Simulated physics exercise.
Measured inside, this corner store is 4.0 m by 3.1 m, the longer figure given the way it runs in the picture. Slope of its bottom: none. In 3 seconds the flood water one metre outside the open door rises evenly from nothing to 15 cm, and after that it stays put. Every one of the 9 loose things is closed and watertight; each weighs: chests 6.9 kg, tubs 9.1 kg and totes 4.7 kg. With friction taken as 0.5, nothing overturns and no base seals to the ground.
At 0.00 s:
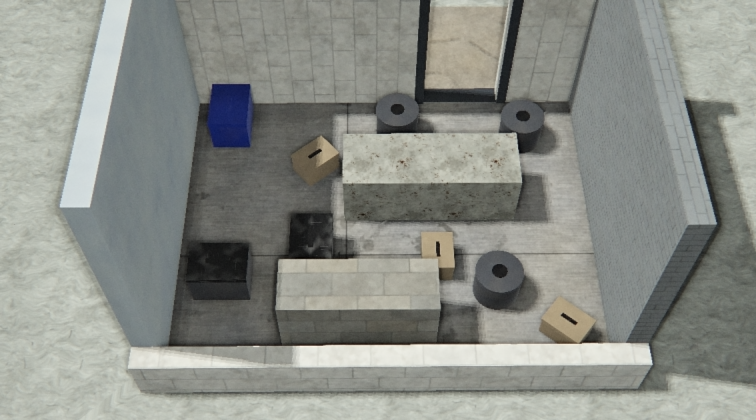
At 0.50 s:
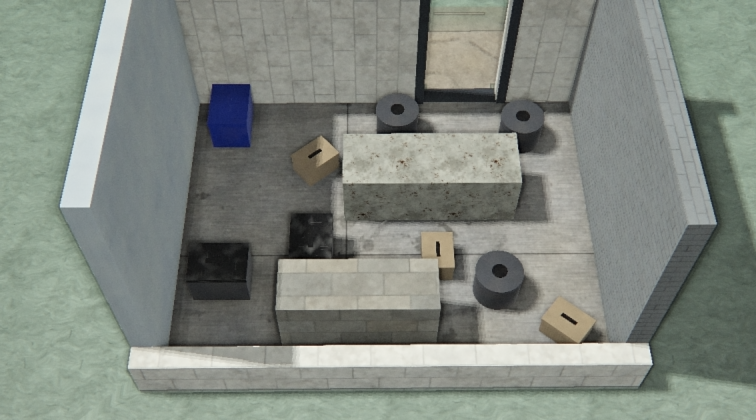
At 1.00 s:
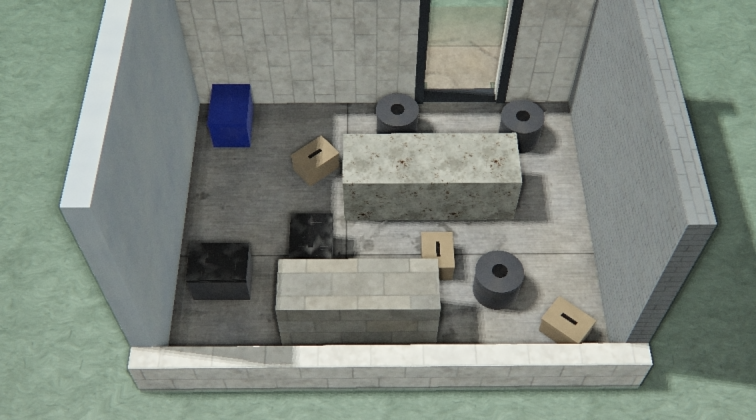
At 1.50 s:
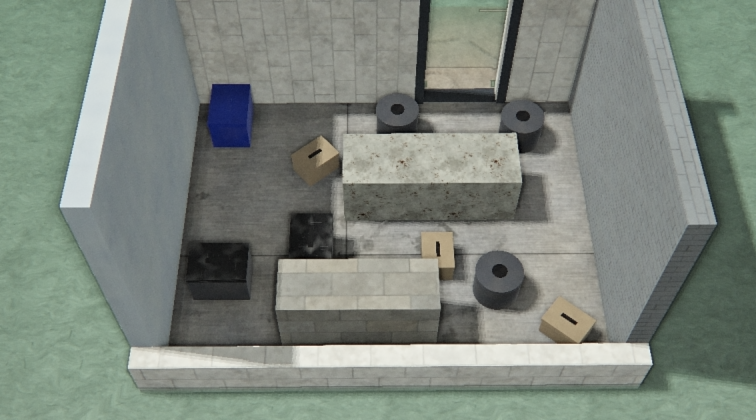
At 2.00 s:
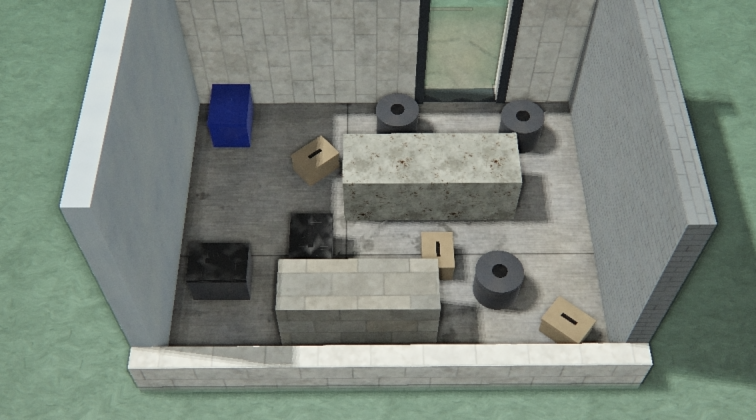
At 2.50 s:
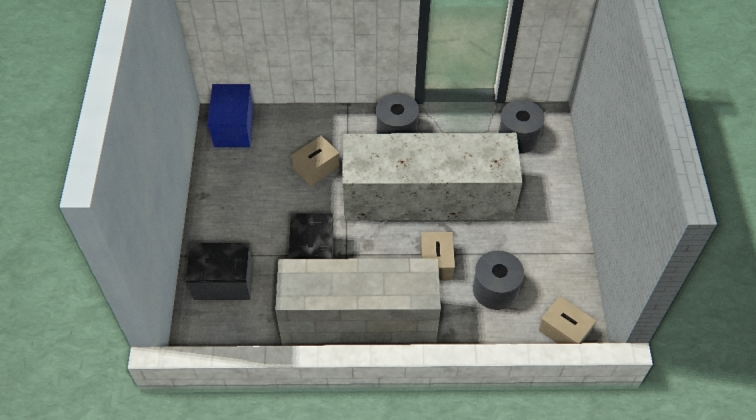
Murky green water spreads over the pale ground outside a roofless, grey-walled room, then gradually clouds the view through the back doorway until its tan surface turns green. Inside, the blue chest at upper left, the cardboard boxes, dark round tubs and long blocks all stay put.
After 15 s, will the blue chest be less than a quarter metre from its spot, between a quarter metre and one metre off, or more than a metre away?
Prediction: It relocates a long stretch.
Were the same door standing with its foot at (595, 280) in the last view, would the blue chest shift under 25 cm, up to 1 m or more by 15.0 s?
Well, the blue chest ends up distant in that setup.
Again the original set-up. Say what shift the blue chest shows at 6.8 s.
By that time, close to 20 cm.
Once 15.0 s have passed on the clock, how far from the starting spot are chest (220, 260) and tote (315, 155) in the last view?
The first is 60 cm from its start, the second 200 cm.
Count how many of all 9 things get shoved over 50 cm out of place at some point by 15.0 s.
All told, that gives 6.
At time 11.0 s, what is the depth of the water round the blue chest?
The depth there is around 5 cm.
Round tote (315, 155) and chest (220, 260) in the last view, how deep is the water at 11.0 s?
First roughly 4 cm, second roughly 7 cm.
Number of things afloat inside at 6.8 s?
By my count, 2.
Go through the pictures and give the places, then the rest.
The blue chest at (229, 104) rests on the ground; 0.0 m2 under water; 0 of 9 have shifted, in the first frame.
The blue chest at (229, 104) rests on the ground; 0.0 m2 under water; 0 of 9 have shifted, in the second frame.
The blue chest at (229, 104), on the bottom; water covers 0.0 m2; 0 of 9 have shifted, in the third frame.
The blue chest at (229, 104), on the bottom; 0.0 m2 under water; 0 of 9 have shifted, in the fourth frame.
The blue chest at (229, 104), on the bottom; water covers 0.0 m2; 0 of 9 have shifted, in the fifth frame.
The blue chest at (229, 104), on the bottom; 0.3 m2 under water; 0 of 9 have shifted, in the sixth frame.
After 3.5 s the blue chest is near (229, 104), 0.0 m from its start, aground; 0 afloat.
After 6.8 s the blue chest is near (209, 111), 0.2 m from its start, afloat; 2 afloat.
After 11.0 s the blue chest is near (257, 268), 2.0 m from its start, afloat; 6 afloat.
After 15.0 s the blue chest is near (341, 228), 2.0 m from its start, afloat; 9 afloat.
